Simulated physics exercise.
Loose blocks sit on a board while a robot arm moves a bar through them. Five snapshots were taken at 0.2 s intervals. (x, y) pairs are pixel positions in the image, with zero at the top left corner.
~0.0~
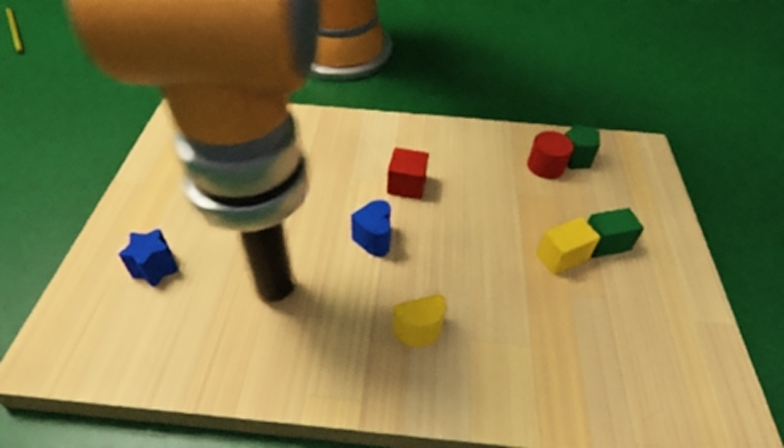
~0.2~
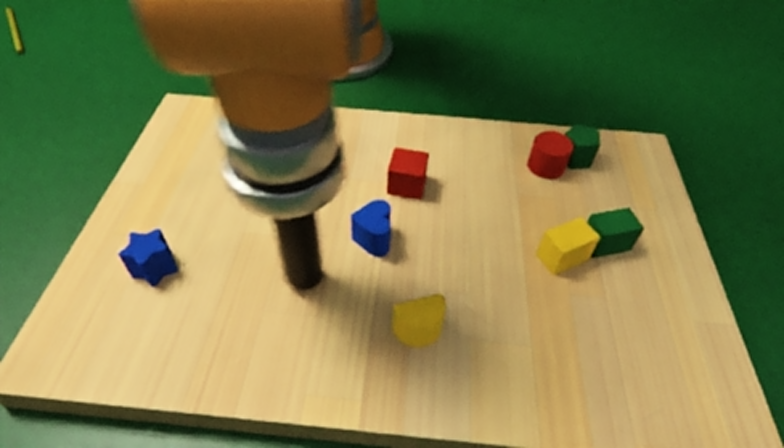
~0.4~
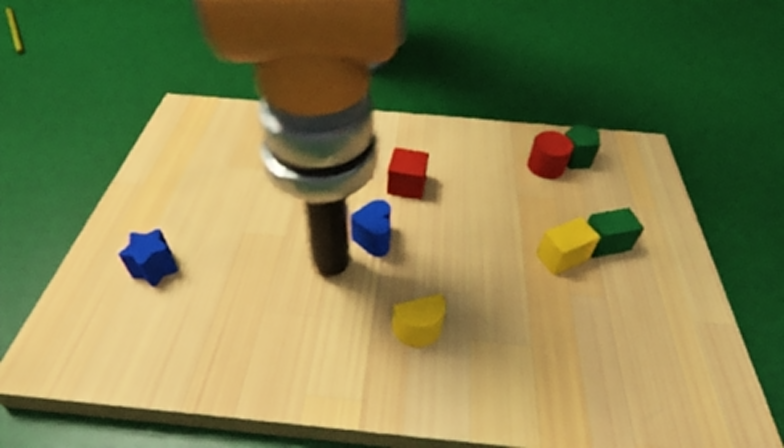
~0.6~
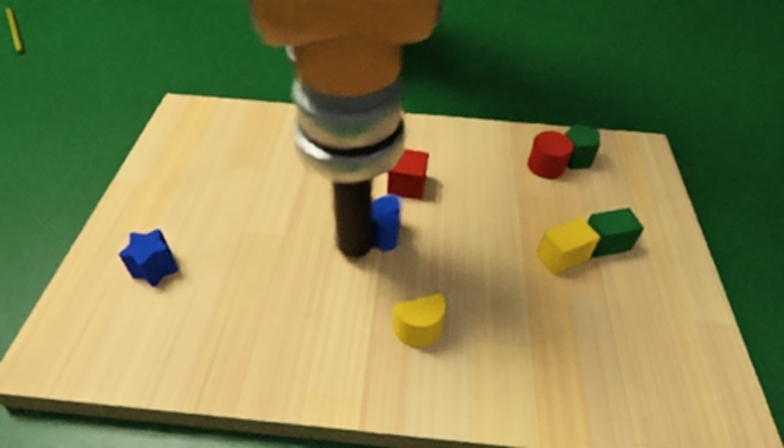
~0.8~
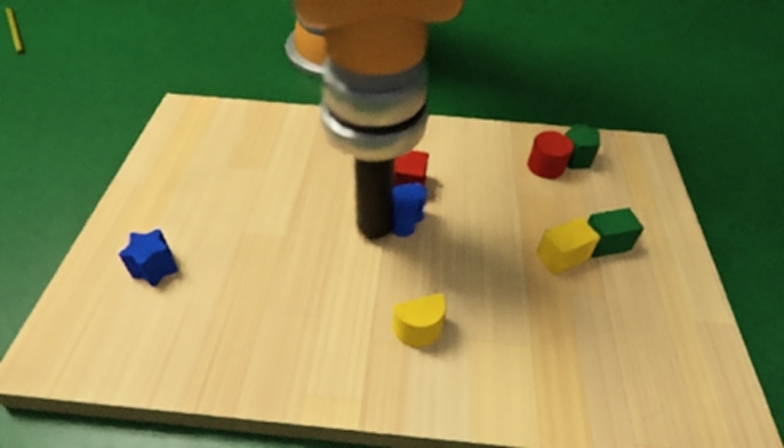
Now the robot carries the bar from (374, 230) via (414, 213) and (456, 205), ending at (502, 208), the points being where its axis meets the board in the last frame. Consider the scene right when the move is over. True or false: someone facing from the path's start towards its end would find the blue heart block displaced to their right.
That claim is false.
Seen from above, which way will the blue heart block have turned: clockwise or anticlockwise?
Anticlockwise, looking down.
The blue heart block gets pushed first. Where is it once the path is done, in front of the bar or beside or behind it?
My answer is that the blue heart block has slipped off.
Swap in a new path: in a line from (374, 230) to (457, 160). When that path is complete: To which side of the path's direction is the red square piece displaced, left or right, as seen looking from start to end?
Out to the left.
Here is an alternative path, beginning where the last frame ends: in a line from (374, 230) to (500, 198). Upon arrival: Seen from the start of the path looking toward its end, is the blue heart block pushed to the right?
No
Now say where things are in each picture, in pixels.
In the first frame, bar's lower end (275, 285); blue heart block (374, 216); red square piece (409, 161); yellow rectangular block (573, 234).
In the second frame, bar (304, 274); blocks still.
In the third frame, bar (331, 260); blocks still.
In the fourth frame, bar (355, 243); blue heart block (384, 210).
In the fifth frame, bar (374, 225); blue heart block (407, 197); red square piece (409, 161); yellow rectangular block (573, 234).
On the path given first. One third of the way, bar (415, 207); blue heart block (447, 180).
Two thirds of the way, bar (458, 199); blue heart block (487, 168), turned 30° anticlockwise; red square piece (409, 159), turned 10° anticlockwise.
At the end, bar (503, 203); blue heart block (511, 162), turned 60° anticlockwise; red square piece (409, 159), turned 10° anticlockwise; yellow rectangular block still.
